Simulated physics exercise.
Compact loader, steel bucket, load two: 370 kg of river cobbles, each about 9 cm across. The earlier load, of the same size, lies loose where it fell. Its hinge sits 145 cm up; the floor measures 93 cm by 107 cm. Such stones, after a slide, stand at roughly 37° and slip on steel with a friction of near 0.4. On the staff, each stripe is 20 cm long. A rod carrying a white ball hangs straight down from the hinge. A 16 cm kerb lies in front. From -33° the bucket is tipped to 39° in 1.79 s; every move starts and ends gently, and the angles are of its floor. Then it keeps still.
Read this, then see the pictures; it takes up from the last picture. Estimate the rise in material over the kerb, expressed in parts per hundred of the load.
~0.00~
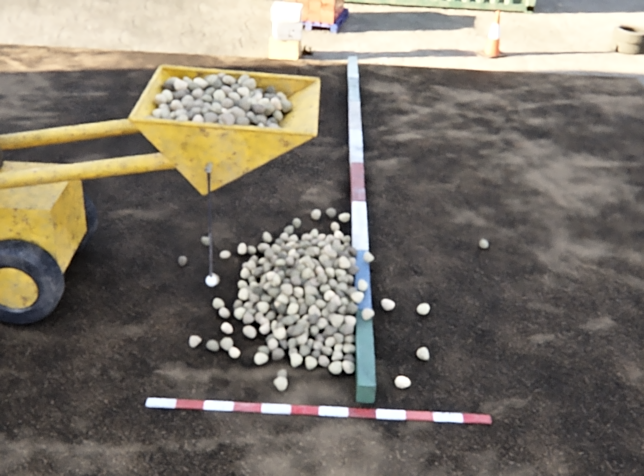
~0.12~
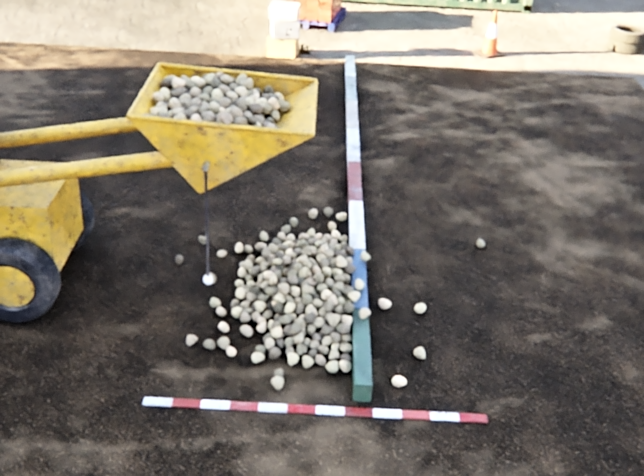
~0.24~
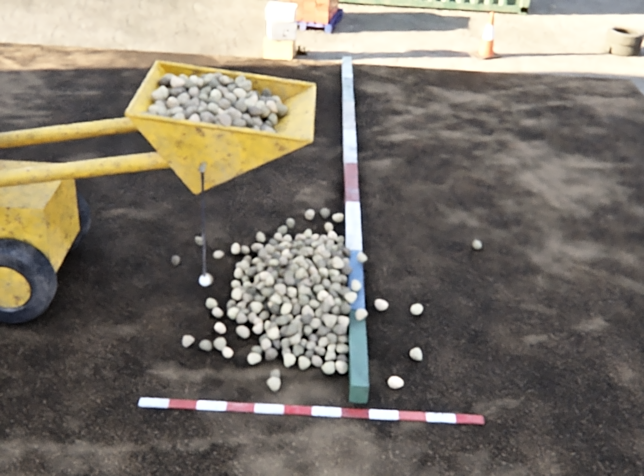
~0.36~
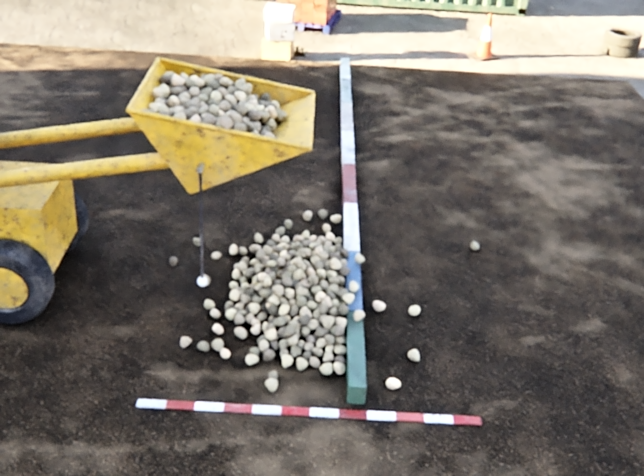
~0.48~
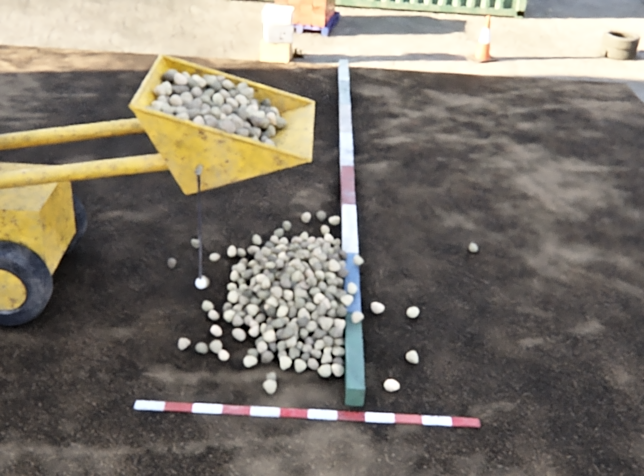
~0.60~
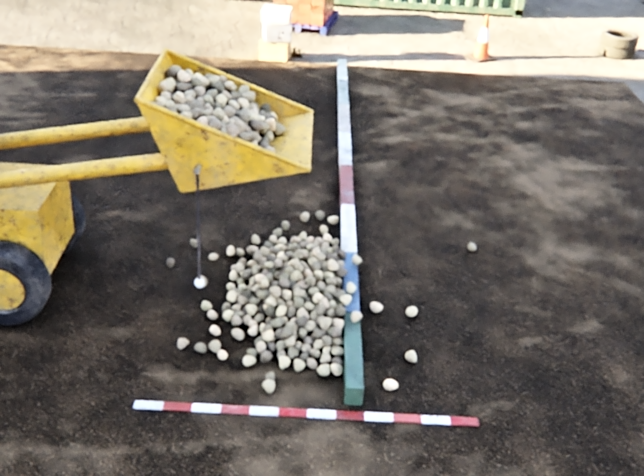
Close to 32 parts in a hundred.
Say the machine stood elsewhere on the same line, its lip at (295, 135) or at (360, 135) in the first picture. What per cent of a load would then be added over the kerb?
Some 15 percent, and then 75 percent.
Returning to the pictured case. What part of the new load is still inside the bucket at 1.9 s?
Near 30 per cent of the load is held.
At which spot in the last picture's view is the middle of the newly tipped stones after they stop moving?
Around (333, 285).
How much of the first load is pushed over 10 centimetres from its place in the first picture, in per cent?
Roughly 10 % of them.
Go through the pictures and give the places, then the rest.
In the first frame, the bucket is at -33°, its lip at (316, 134); the top of the load is at (216, 87). The earlier load is highest near (323, 264), 25 cm above ground level, 99 % on this side of the kerb, 1 % over the kerb.
In the second frame, the bucket is at -32°, its lip at (314, 135); the top of the load is at (210, 84); the stones move at 0.1 m/s on average.
In the third frame, the bucket is at -29°, its lip at (312, 141); the top of the load is at (185, 87); the stones move at 0.1 m/s on average.
In the fourth frame, lip at (311, 149), floor tilted -25°, highest stones at (182, 84); the stones move at 0.2 m/s on average.
In the fifth frame, the bucket is at -20°, its lip at (311, 160); the top of the load is at (179, 82); the stones move at 0.2 m/s on average.
In the sixth frame, lip at (310, 170), floor tilted -14°, highest stones at (182, 79); the stones move at 0.2 m/s on average.
After 1.3 s the floor is at 28°; in per cent of one load, 97 in the bucket, 102 on this side of the kerb, 1 over the kerb; the foremost stones are at (392, 306).
After 1.9 s the floor is at 39°; in per cent of one load, 32 in the bucket, 164 on this side of the kerb, 4 over the kerb; the foremost stones are at (401, 316).
After 2.2 s the floor is at 39°; in per cent of one load, 3 in the bucket, 178 on this side of the kerb, 19 over the kerb; the foremost stones are at (429, 295).
After 4.9 s the floor is at 39°; in per cent of one load, 0 in the bucket, 166 on this side of the kerb, 34 over the kerb; the foremost stones are at (497, 298). Net gain over the kerb, 32.
